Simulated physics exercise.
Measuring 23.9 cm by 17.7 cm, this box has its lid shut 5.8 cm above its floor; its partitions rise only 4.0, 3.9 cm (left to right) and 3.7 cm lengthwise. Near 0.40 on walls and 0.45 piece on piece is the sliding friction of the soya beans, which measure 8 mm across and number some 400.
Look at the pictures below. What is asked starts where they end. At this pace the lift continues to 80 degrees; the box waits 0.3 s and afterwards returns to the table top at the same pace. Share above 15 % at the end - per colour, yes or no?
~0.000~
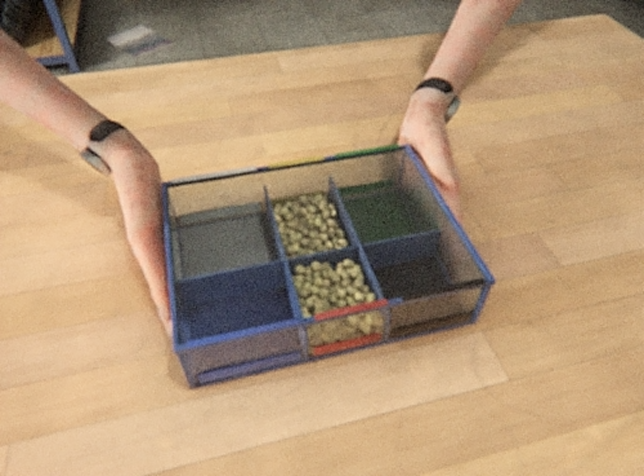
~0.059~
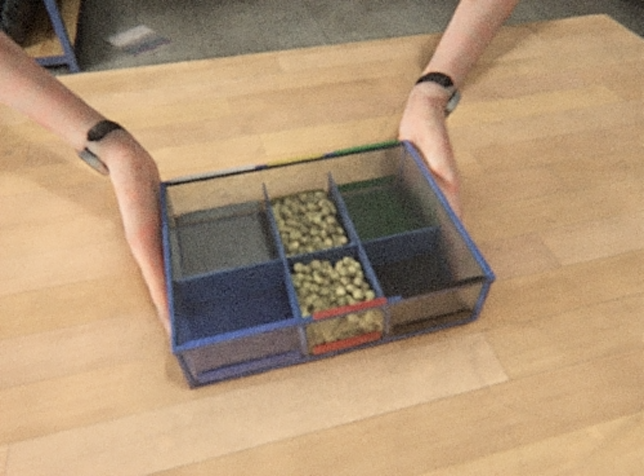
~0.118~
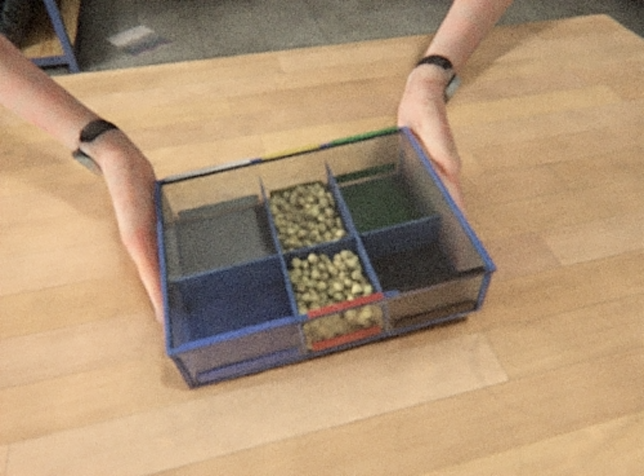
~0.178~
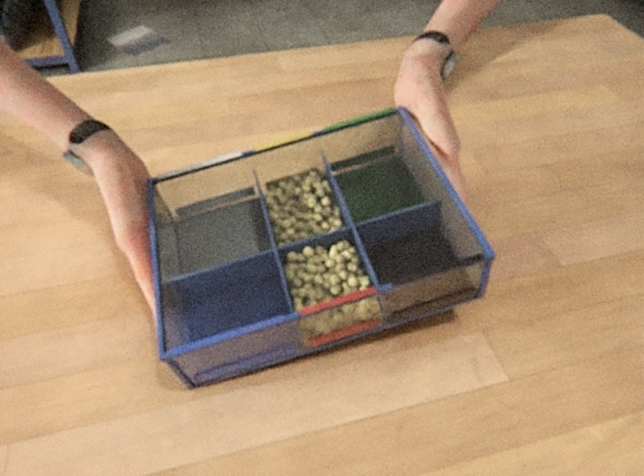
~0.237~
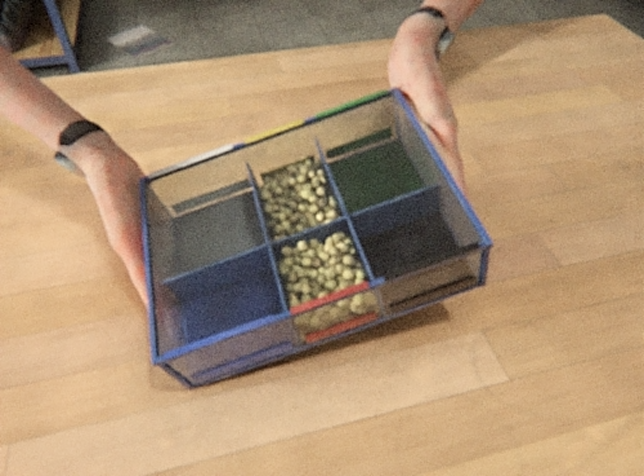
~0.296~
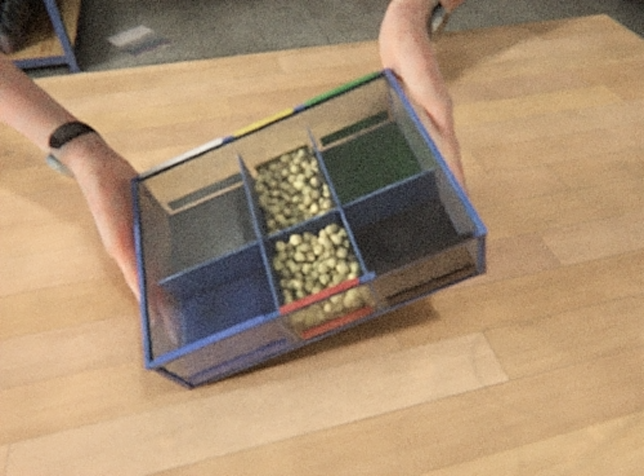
Red yes, blue yes, green no, yellow yes, white no, black no.
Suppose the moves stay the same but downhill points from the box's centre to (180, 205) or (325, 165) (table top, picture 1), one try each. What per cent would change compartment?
Near 30 and 30 per cent, in that order.
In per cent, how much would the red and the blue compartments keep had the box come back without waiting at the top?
Then red keeps 35% and blue keeps 20%.
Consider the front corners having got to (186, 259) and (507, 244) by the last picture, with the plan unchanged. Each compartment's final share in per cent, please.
By the end, red has 25%, blue has 0%, green has 40%, yellow has 35%, white has 0% and black has 0%.
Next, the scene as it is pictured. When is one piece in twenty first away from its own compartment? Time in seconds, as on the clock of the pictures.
Reading: T about 1.05 s.
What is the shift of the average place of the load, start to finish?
Displacement: Near 4.5 cm.
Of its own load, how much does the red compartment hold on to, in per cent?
I'd estimate about 60 %.
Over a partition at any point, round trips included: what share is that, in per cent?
The share comes out near 30 per cent.
After 1.27 s, tilt 80 degrees; red 40 %, blue 15 %, yellow 40 %, white 5 %.
After 1.91 s, tilt 40 degrees; red 35 %, blue 25 %, yellow 35 %, white 5 %.
Then, at 2.60 s, tilt 0 degrees; red 35 %, blue 25 %, yellow 35 %, white 5 %.
At rest (3.1 s), red 35 %, blue 25 %, green 0 %, yellow 35 %, white 5 %, black 0 %.
